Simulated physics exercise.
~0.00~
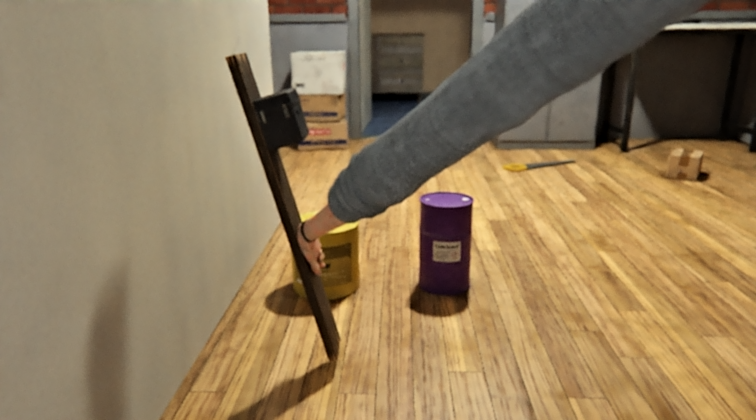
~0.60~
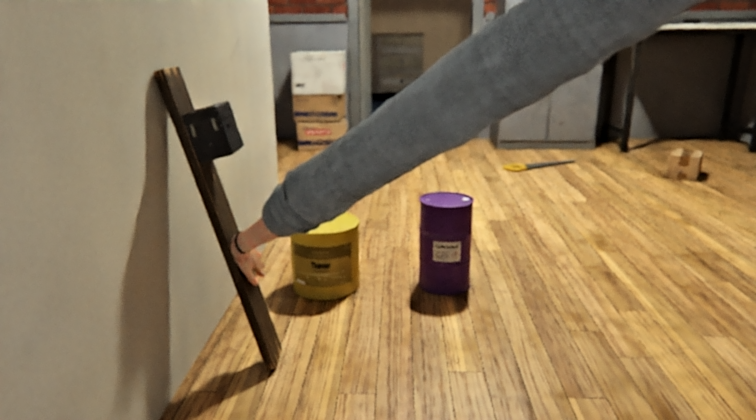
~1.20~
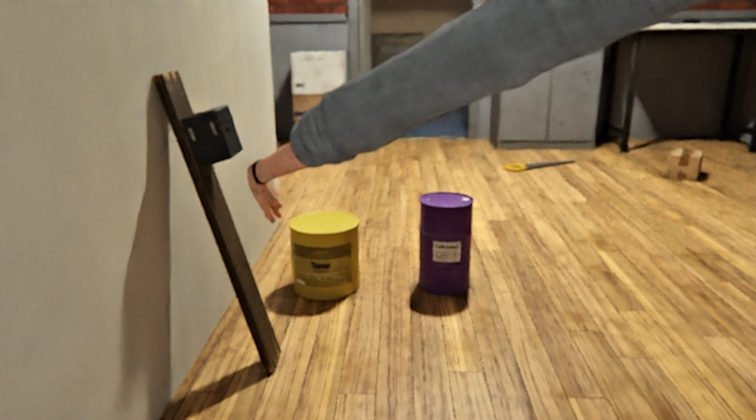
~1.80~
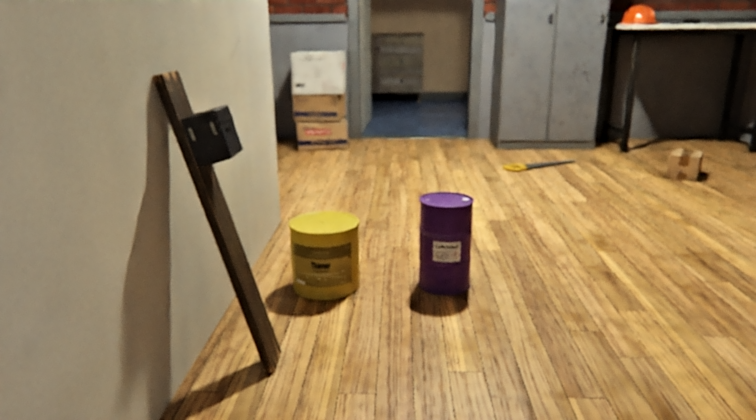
A hand leaning a black plank against the wall at left and letting go, the plank staying up beside yellow and purple containers.
